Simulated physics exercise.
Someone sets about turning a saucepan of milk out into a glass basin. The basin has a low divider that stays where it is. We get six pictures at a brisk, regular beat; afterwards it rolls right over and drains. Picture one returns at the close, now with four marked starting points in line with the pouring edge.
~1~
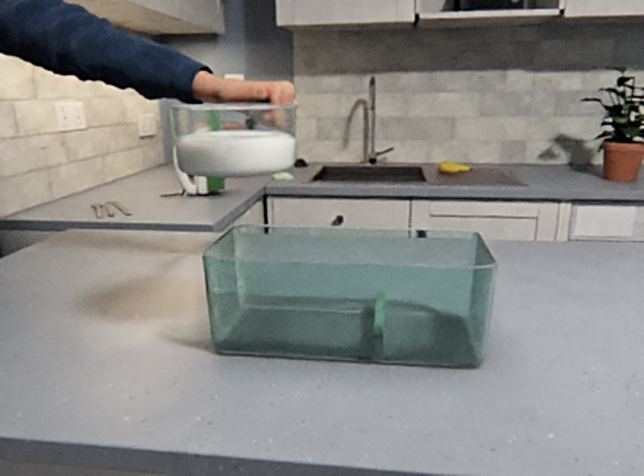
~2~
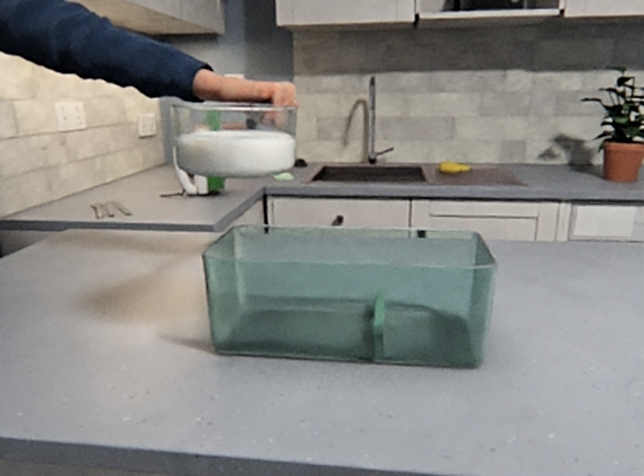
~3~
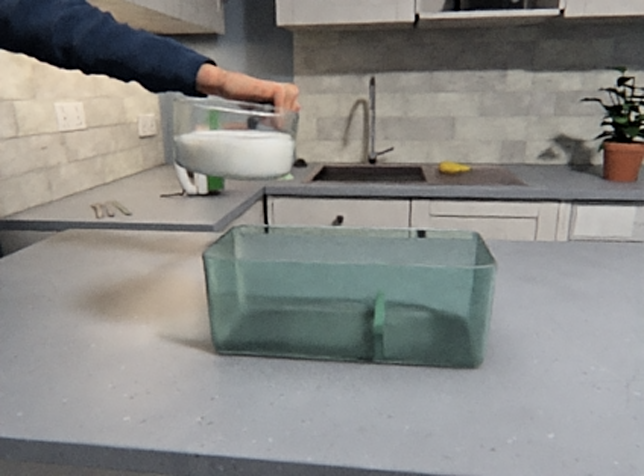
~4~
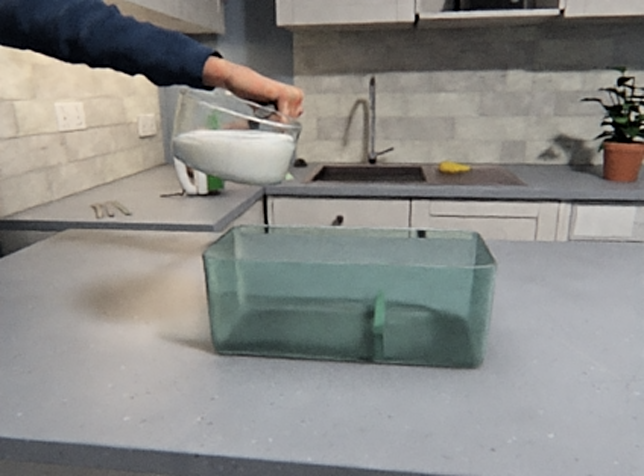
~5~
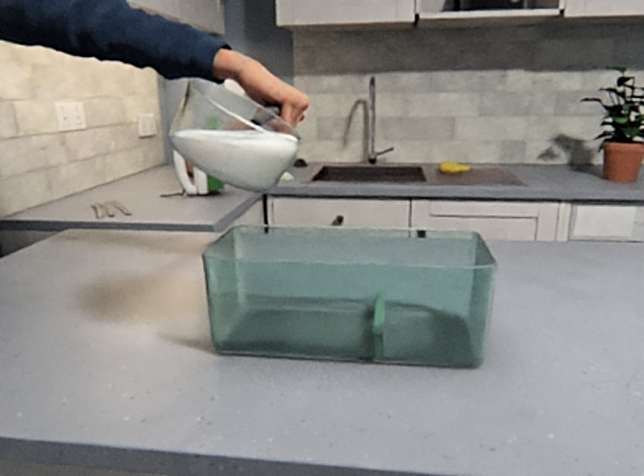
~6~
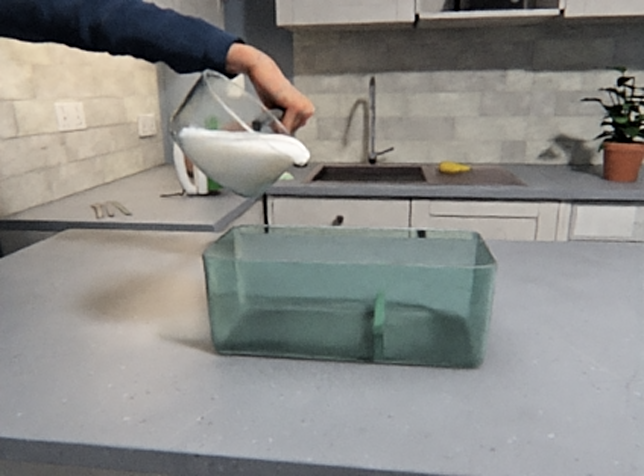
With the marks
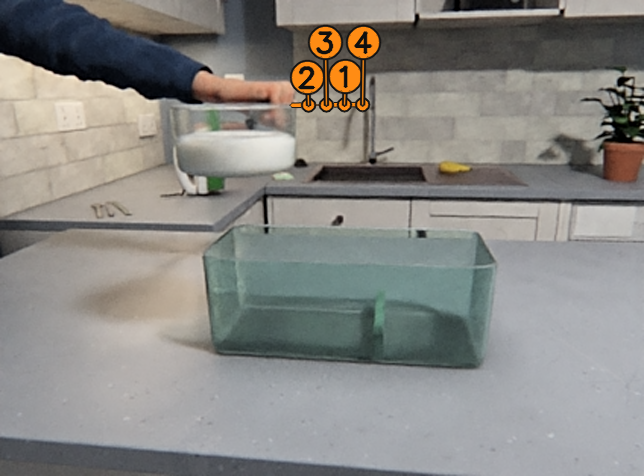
We see a hand holding a clear container of milk above and to the left of a glass basin on a grey counter, gradually tilting it rightward until the white milk reaches over its lip.
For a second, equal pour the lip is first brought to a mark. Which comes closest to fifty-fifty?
Take 1.
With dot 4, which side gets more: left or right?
The right one.
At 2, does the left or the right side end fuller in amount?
The left one.
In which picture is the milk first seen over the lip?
Picture 6.
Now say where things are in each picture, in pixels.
Upright, lip at (292, 105); basin from (214, 348) to (485, 364); top of the wall at (380, 309); nothing has left yet, in the first frame.
Tipped about 2°, lip at (293, 107); nothing has left yet, in the second frame.
Tipped about 8°, lip at (296, 114); nothing has left yet, in the third frame.
Tipped about 18°, lip at (299, 125); nothing has left yet, in the fourth frame.
Tipped about 30°, lip at (300, 139); nothing has left yet, in the fifth frame.
Tipped about 44°, lip at (298, 155); milk is over the lip, down to (302, 162), in the sixth frame.
In orange, 1 at (344, 104); 2 at (308, 105); 3 at (326, 104); 4 at (362, 104).
If 1 is chosen, about 48 % ends left of the wall and 51 % right of it.
If 2 is chosen, about 92 % ends left of the wall and 7 % right of it.
If 3 is chosen, about 71 % ends left of the wall and 28 % right of it.
If 4 is chosen, about 26 % ends left of the wall and 74 % right of it.
